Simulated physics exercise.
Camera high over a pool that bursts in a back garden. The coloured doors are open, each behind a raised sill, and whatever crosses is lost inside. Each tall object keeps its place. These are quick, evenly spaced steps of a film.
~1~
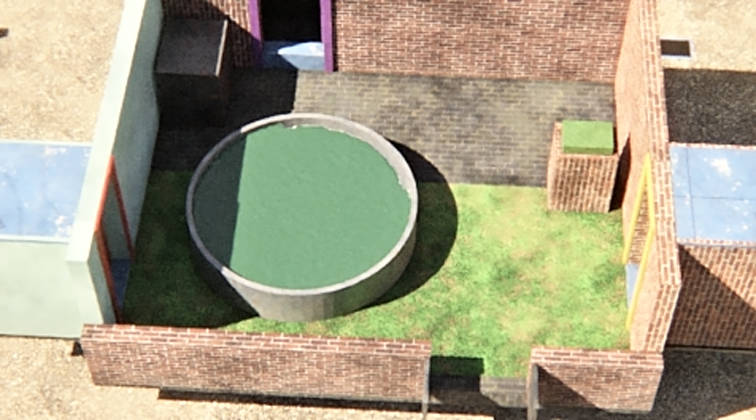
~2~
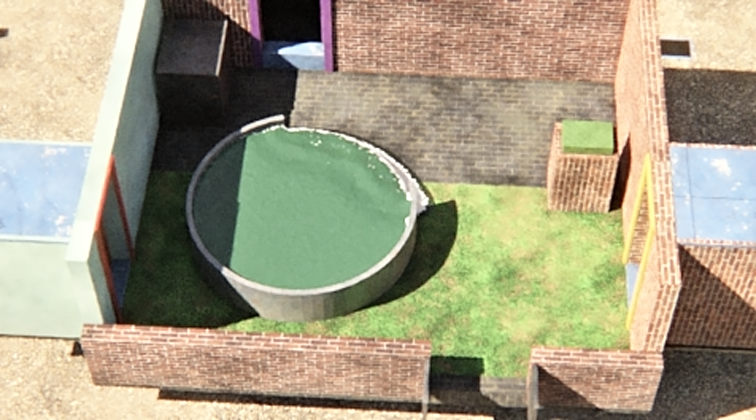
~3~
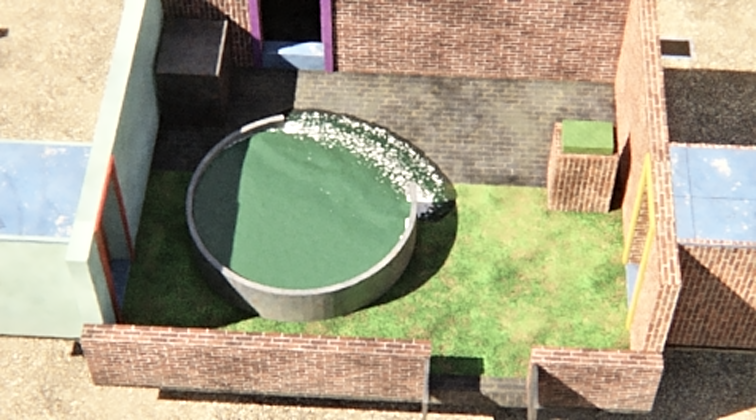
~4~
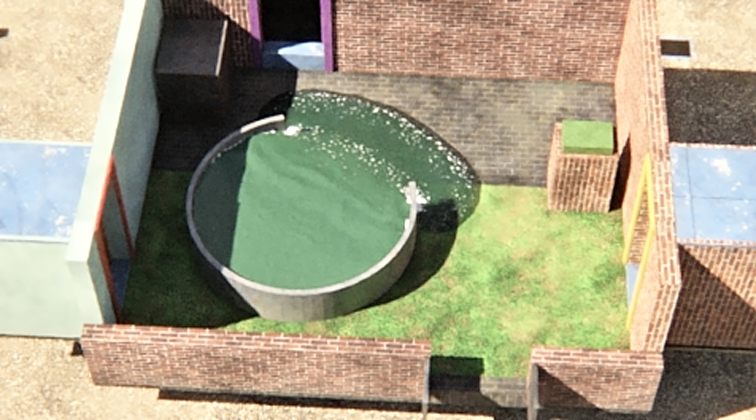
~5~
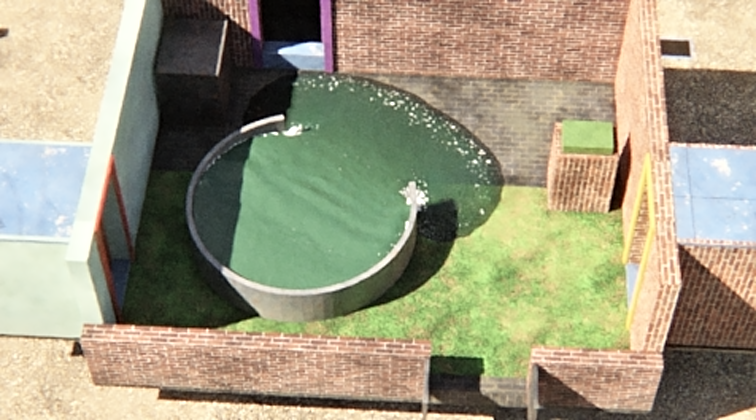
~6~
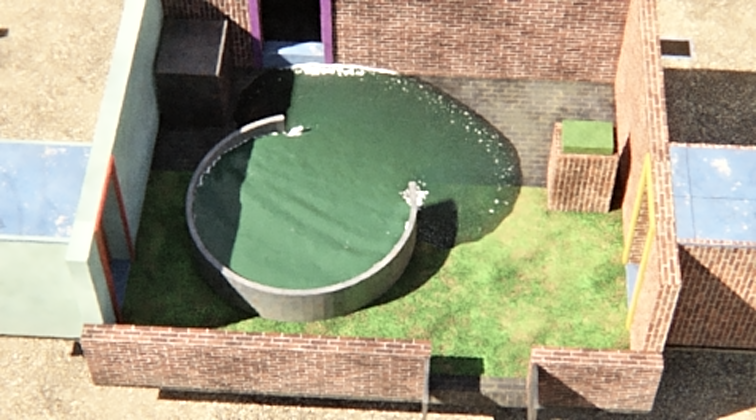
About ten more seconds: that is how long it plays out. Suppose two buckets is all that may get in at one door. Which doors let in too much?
Result: The purple door will receive two buckets or fewer; the red door will receive two buckets or fewer; the yellow door will receive over two buckets.
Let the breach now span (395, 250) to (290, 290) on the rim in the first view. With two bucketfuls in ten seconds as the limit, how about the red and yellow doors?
One by one: Red ends up above, yellow ends up above.
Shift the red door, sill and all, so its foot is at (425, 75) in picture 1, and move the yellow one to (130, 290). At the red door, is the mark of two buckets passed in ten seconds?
The red one exceeds it.
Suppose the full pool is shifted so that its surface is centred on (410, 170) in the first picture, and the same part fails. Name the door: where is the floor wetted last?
Door: The red one.
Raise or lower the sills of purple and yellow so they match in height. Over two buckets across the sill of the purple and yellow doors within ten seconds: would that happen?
I reckon the purple door gets more than that, and the yellow door gets less than that.
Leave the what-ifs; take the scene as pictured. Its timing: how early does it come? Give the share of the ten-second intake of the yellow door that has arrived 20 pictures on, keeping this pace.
Working it through, I arrive at 0 %.
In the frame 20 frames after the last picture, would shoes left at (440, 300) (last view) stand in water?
By then I'd expect it to be not yet wet.
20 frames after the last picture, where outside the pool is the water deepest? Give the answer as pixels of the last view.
At about (597, 167).
A moment on, water covers 40 % of the floor; the purple door wet at the sill, nothing in, the red door not reached, the yellow door not reached.
Next, water covers 45 % of the floor; the purple door wet at the sill, nothing in, the red door not reached, the yellow door not reached.
Then, water covers 60 % of the floor; the purple door wet at the sill, nothing in, the red door not reached, the yellow door wet at the sill, nothing in.
Later, water covers 90 % of the floor; the purple door wet at the sill, nothing in, the red door wet at the sill, nothing in, the yellow door under two buckets in.
In the end, water covers 100 % of the floor; the purple door wet at the sill, nothing in, the red door wet at the sill, nothing in, the yellow door far over two buckets in.
